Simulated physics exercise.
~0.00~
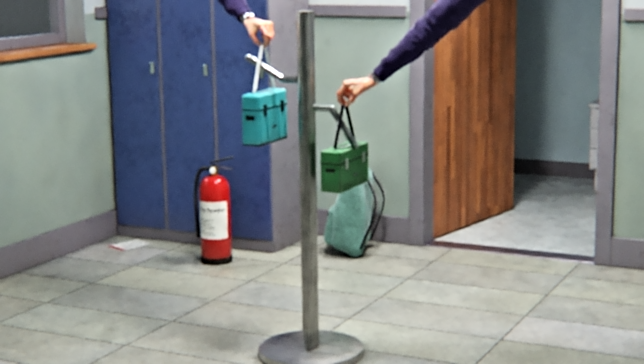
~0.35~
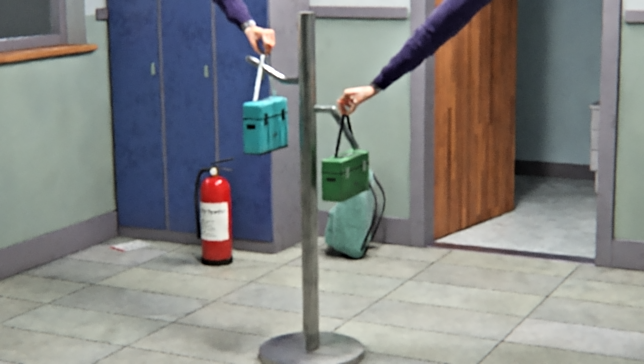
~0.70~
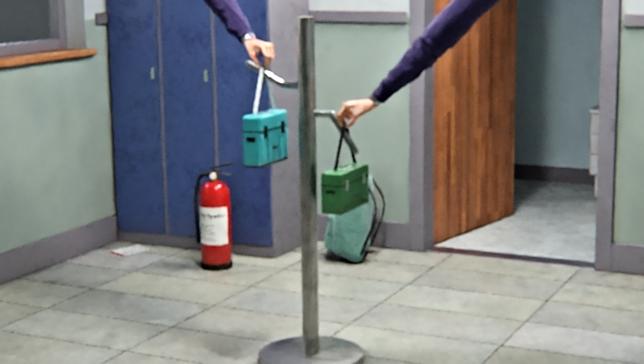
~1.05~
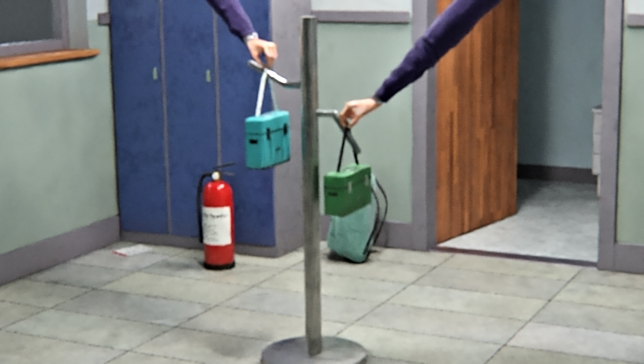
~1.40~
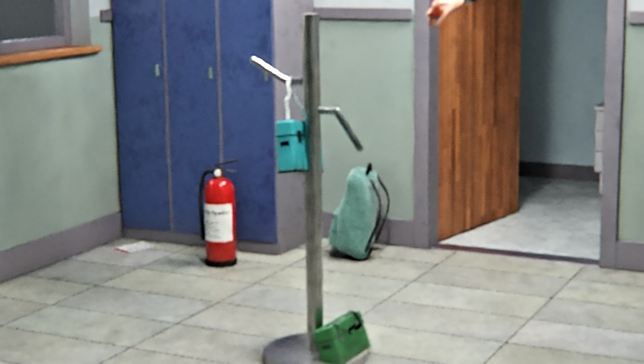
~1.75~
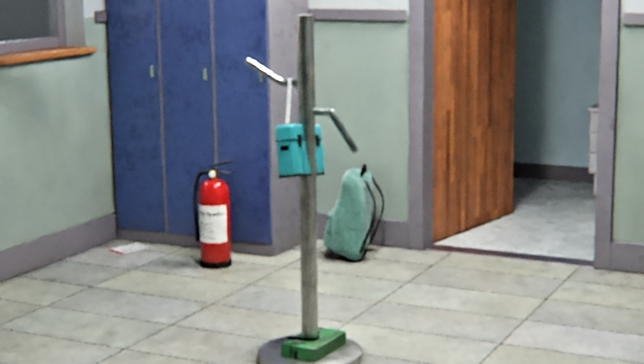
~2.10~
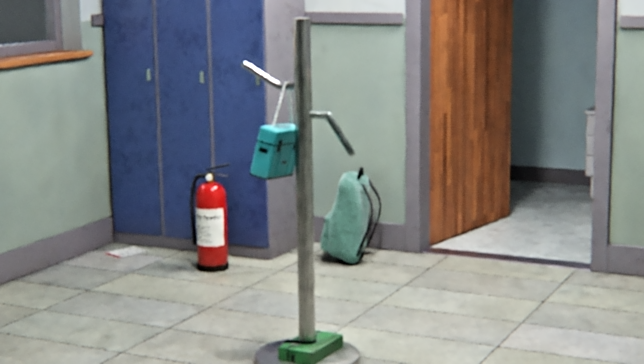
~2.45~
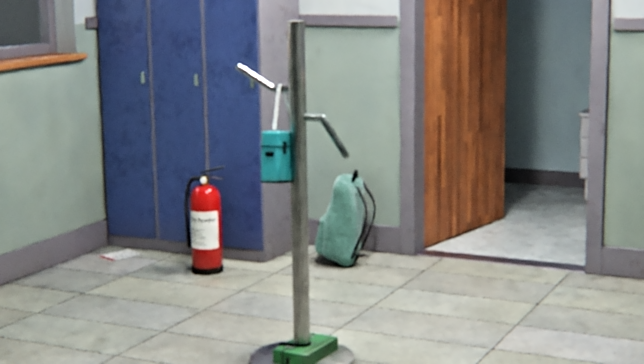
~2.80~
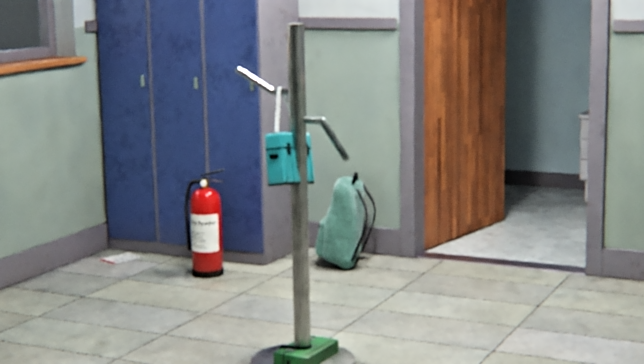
A green case dropped off the right peg of a metal stand and ended on its side at the base after two hands lowered it and a turquoise case by their loops and let go, while the turquoise one stayed hanging on the left, swaying slightly.
